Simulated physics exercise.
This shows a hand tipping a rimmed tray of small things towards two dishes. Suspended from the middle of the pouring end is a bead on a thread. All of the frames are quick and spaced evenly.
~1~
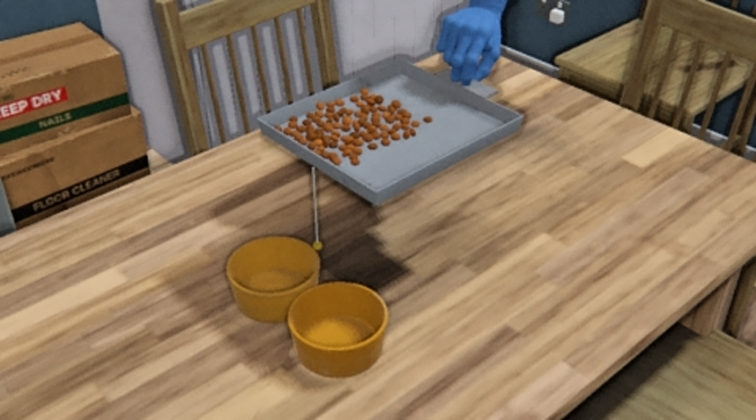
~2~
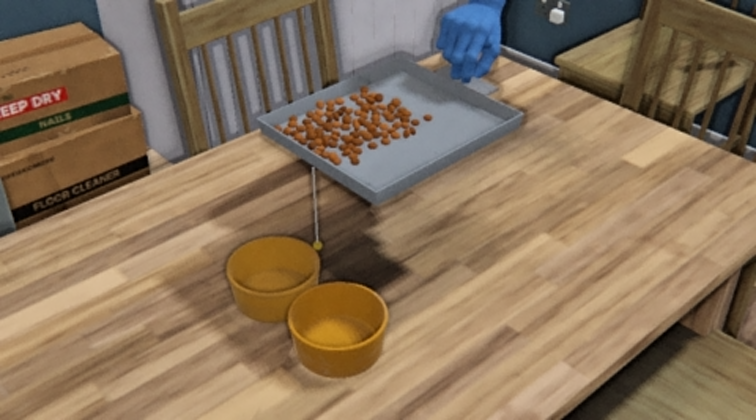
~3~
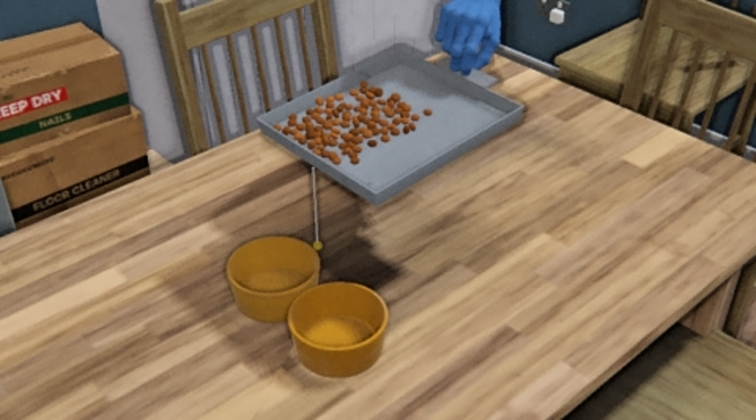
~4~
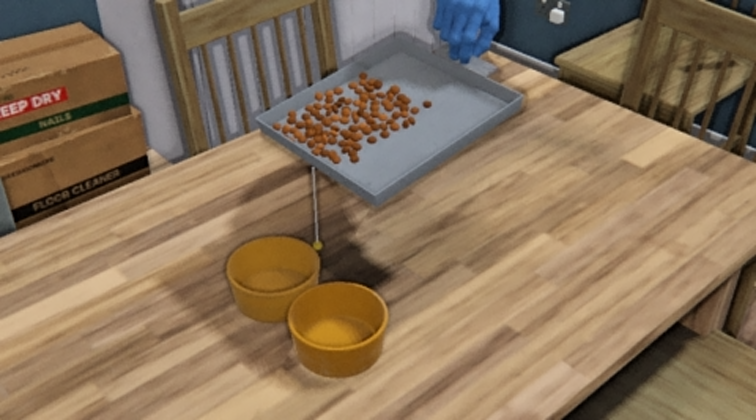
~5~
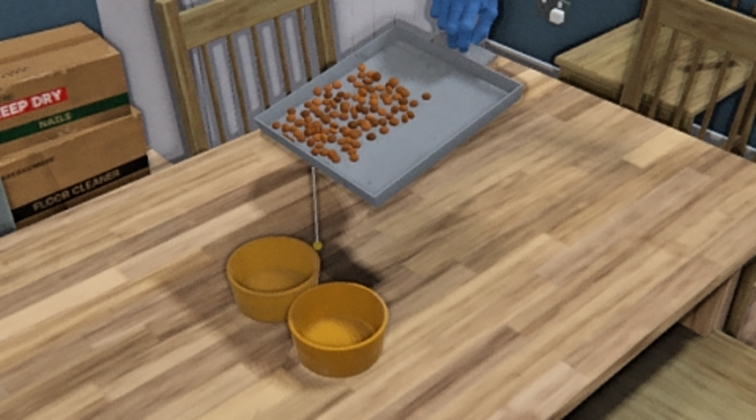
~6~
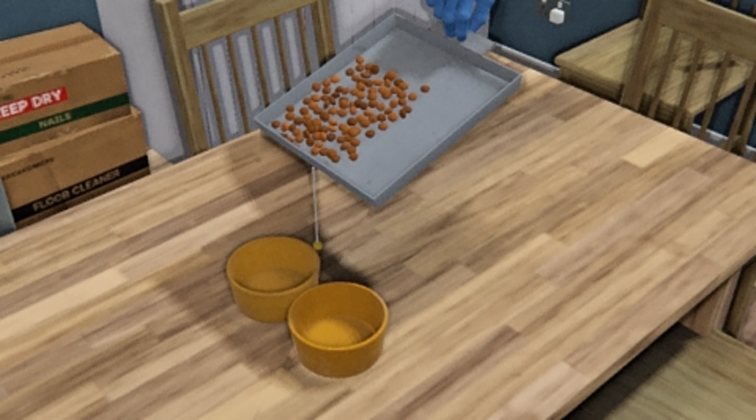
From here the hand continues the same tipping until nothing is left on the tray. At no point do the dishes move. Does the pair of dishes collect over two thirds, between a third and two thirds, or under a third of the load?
The pair collects over two thirds.
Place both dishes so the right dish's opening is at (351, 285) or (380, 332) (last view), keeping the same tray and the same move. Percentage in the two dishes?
Trial 1 40%, trial 2 60%.
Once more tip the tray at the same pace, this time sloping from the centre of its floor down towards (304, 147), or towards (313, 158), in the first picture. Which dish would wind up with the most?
Try one: Left-side dish; try two: Left-side dish.
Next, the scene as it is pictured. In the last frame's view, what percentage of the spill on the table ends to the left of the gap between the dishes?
Some 90 %.
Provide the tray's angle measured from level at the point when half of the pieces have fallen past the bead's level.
About 110°.
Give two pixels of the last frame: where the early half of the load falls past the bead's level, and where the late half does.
First half (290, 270); second half (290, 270).
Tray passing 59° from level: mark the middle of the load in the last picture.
I'd mark the middle close to (315, 137).
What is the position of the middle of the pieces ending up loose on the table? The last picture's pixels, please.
At about (252, 344).
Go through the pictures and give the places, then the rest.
Corners of the pouring end near (261, 119) and (377, 190), level; middle of the load near (346, 128), bits of cat kibble; left dish near (238, 297); right dish near (301, 351); bead on its thread near (318, 246), in the first picture.
Corners of the pouring end near (261, 118) and (376, 190), level; middle of the load near (345, 127), in the second picture.
Corners of the pouring end near (260, 118) and (376, 191), tipped barely, lowest at the right corner; middle of the load near (345, 125), in the third picture.
Corners of the pouring end near (259, 118) and (375, 193), tipped a little, lowest at the right corner; middle of the load near (345, 121), in the fourth picture.
Corners of the pouring end near (258, 118) and (374, 194), tipped a little, lowest at the right corner; middle of the load near (344, 117), in the fifth picture.
Corners of the pouring end near (257, 118) and (374, 196), tipped clearly, lowest at the right corner; middle of the load near (342, 113); left dish near (238, 297); right dish near (301, 351), in the sixth picture.
Shortly afterwards, tray tipped steeply; the whole lot on the tray.
Next, tray tipped right over; the bulk on the tray; only a few in the right dish; only a few in the left dish; a little in the air.
Some moments later, tray tipped past a quarter turn; near a third in the right dish; near half in the left dish; a little outside both.
In the end, tray tipped past a quarter turn; near a third in the right dish; near half in the left dish; a little outside both.
